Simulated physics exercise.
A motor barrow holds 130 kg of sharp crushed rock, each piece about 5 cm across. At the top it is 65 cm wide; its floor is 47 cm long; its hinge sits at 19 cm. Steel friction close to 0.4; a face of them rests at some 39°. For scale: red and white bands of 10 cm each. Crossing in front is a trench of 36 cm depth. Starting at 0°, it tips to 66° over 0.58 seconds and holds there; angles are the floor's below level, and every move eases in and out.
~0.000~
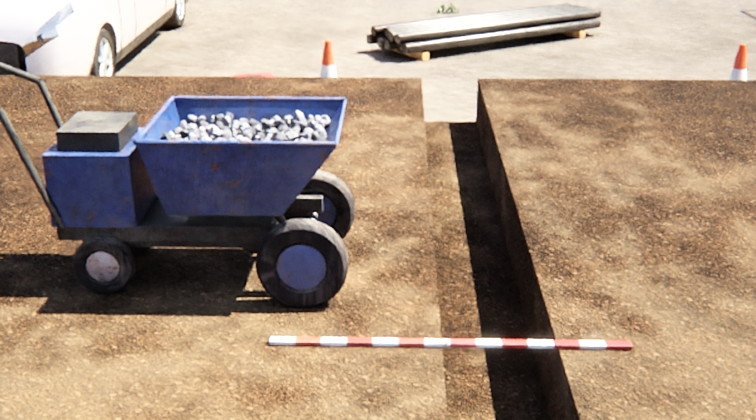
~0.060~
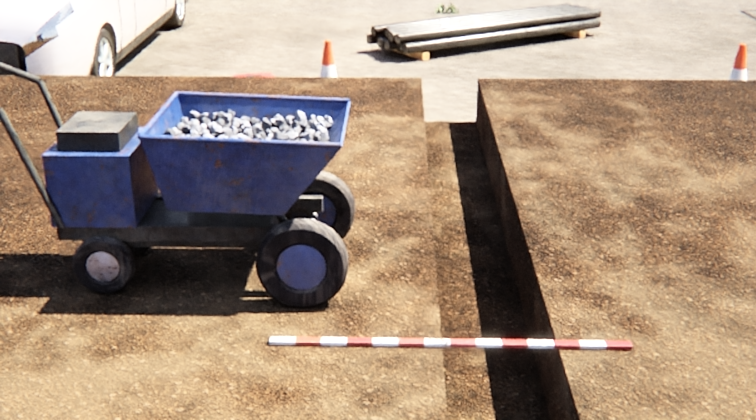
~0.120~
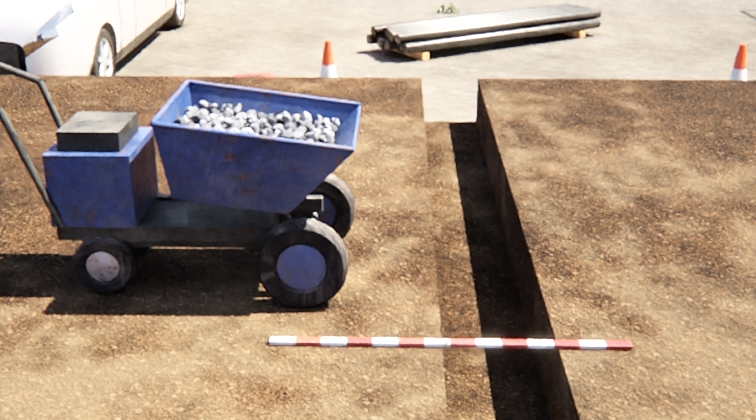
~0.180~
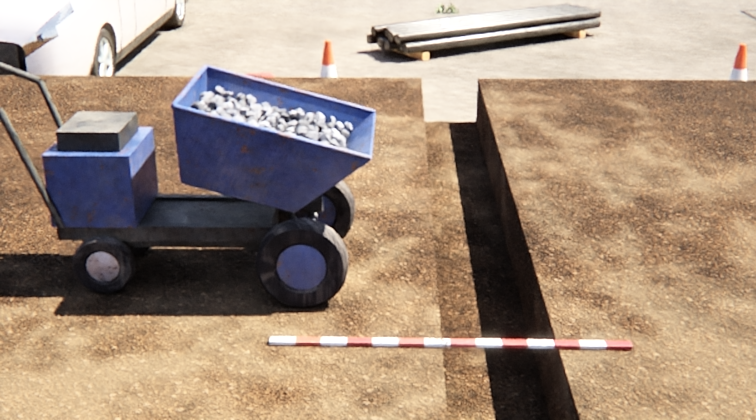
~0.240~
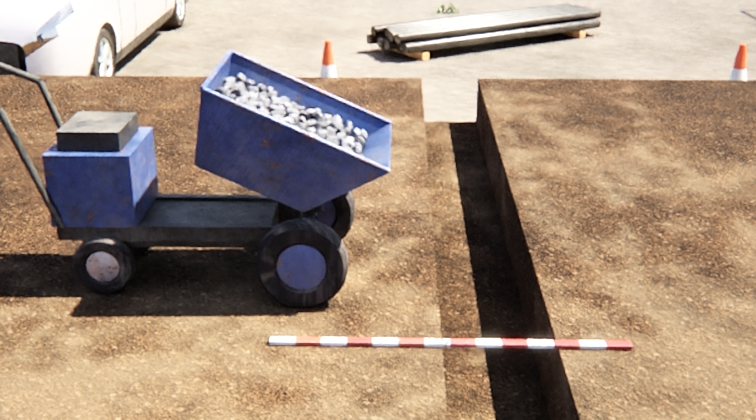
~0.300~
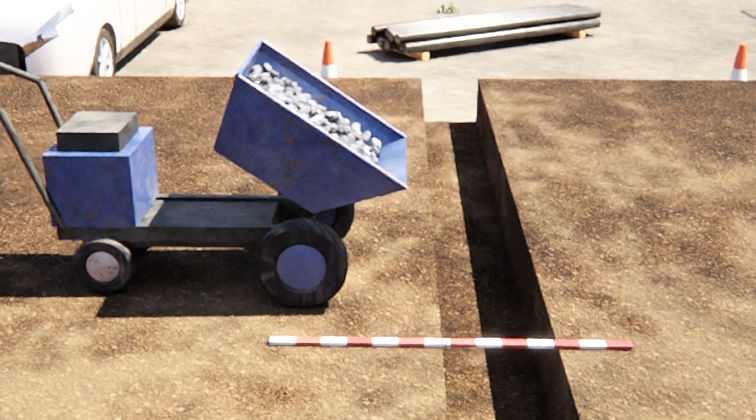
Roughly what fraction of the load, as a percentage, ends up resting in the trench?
Roughly 64 per cent of the load.
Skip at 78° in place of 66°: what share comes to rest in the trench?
About 95%.
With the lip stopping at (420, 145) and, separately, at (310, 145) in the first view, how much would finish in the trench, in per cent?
Around 20% for the first place and 60% for the second.
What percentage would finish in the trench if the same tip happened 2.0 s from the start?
With that timing, about 50 per cent.
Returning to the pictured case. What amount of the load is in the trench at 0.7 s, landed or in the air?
About 10 per cent by then.
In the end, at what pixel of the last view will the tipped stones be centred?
(496, 336).
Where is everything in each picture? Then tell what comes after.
The skip is at 0°, its lip at (336, 144); the top of the load is at (262, 128), in the first frame.
Lip at (341, 146), floor tilted 2°, highest stones at (229, 127); the stones move at 0.4 m/s on average, in the second frame.
The skip is at 7°, its lip at (353, 150); the top of the load is at (206, 116); the stones move at 0.9 m/s on average, in the third frame.
The skip is at 15°, its lip at (371, 159); the top of the load is at (212, 102); the stones move at 1.2 m/s on average, in the fourth frame.
Lip at (389, 171), floor tilted 25°, highest stones at (230, 87); the stones move at 1.4 m/s on average, in the fifth frame.
The skip is at 35°, its lip at (406, 188); the top of the load is at (257, 76); the stones move at 1.5 m/s on average, in the sixth frame.
After 0.4 s the floor is at 55°; 100 % in the skip; the foremost stones are at (407, 201).
After 0.7 s the floor is at 66°; 89 % in the skip, 11 % in the trench; the foremost stones are at (496, 275).
After 1.0 s the floor is at 66°; 47 % in the skip, 49 % in the trench, 3 % past the trench; the foremost stones are at (629, 278).
After 3.0 s the floor is at 66°; 33 % in the skip, 64 % in the trench, 3 % past the trench; the foremost stones are at (677, 275).
